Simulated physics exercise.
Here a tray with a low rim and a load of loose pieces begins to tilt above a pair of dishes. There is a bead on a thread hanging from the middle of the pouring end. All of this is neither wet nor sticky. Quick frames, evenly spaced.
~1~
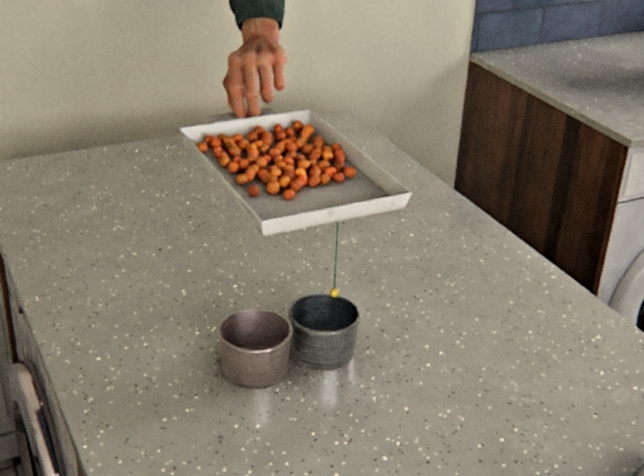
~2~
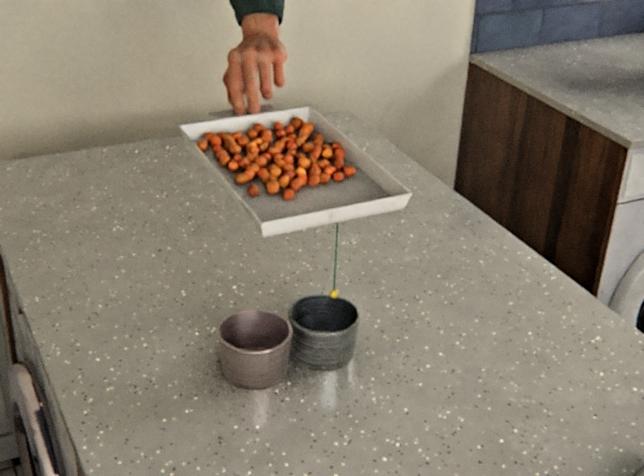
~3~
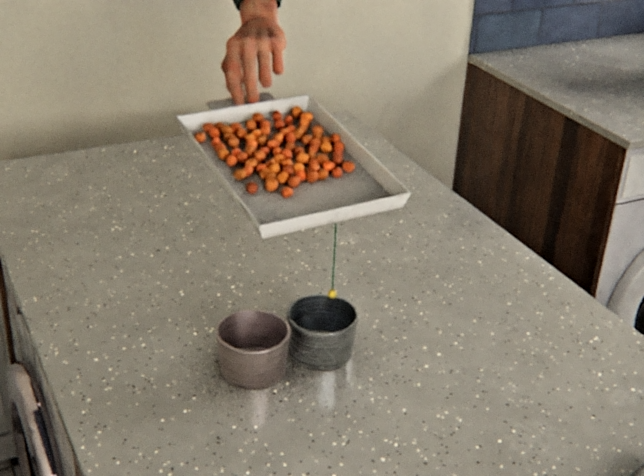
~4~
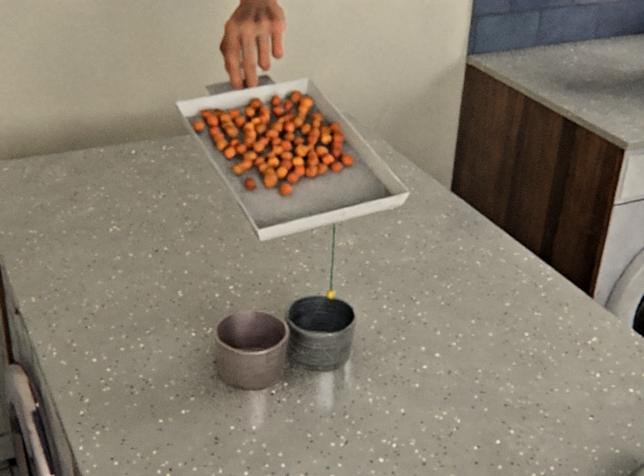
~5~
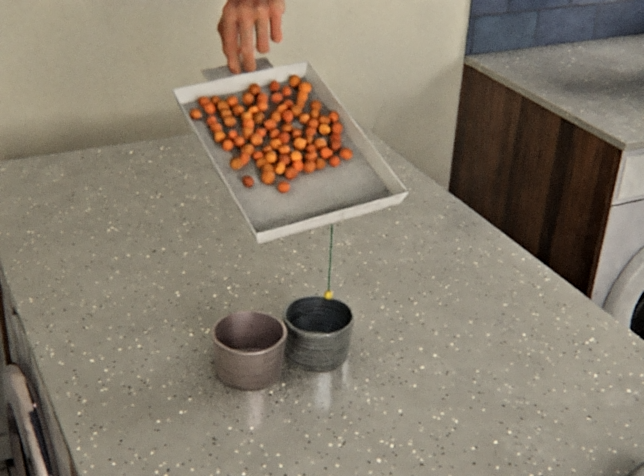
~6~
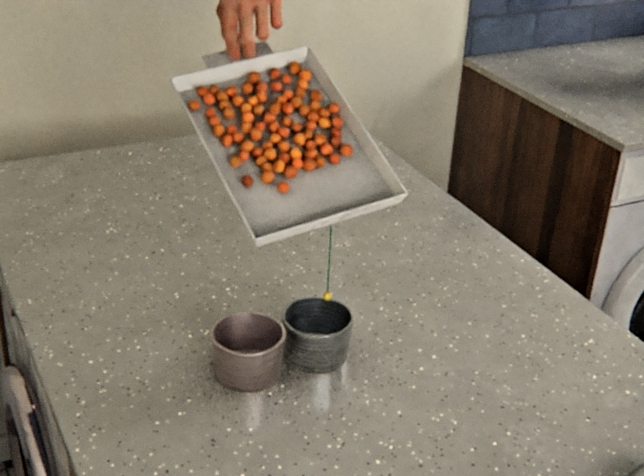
A hand in a dark green sleeve reaches in at the top, at the handle end of a white low-rimmed tray of orange-brown coated peanuts, seen from above over a speckled grey countertop. Below sit a mauve-brown dish on the left and a dark blue-grey one on the right, near a yellow bead on a green thread. The hand rises, gradually tilting the tray toward its near left corner, while the view shifts very slightly.
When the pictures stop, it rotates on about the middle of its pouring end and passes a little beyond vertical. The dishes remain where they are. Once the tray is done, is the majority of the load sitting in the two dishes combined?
Yes, the majority is there.
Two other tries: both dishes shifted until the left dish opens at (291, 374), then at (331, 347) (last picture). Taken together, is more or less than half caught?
Result - try one, below the halfway mark; try two, below the halfway mark.
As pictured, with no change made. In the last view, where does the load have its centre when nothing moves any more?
The centre settles at about (263, 367).
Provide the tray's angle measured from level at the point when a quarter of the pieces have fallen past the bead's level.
Near 85 degrees.
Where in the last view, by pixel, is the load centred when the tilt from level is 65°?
In the last view the centre sits at roughly (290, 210).
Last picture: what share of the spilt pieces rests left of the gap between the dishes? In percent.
Estimate: Near 20 per cent.
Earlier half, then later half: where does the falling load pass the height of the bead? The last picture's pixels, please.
First roughly (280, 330), then roughly (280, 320).
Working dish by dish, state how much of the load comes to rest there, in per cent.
In the left dish 50 per cent comes to rest, in the right dish 10 per cent.
Shortly afterwards, tray tipped steeply; all but a few on the tray; a little in the air.
Next, tray tipped past a quarter turn; near half on the tray; near a quarter in the left dish; only a few in the right dish; near a quarter outside both; only a few in the air.
Some moments later, tray tipped past a quarter turn; near half in the left dish; a little in the right dish; near a third outside both.
In the end, tray tipped past a quarter turn; near half in the left dish; a little in the right dish; near a third outside both.
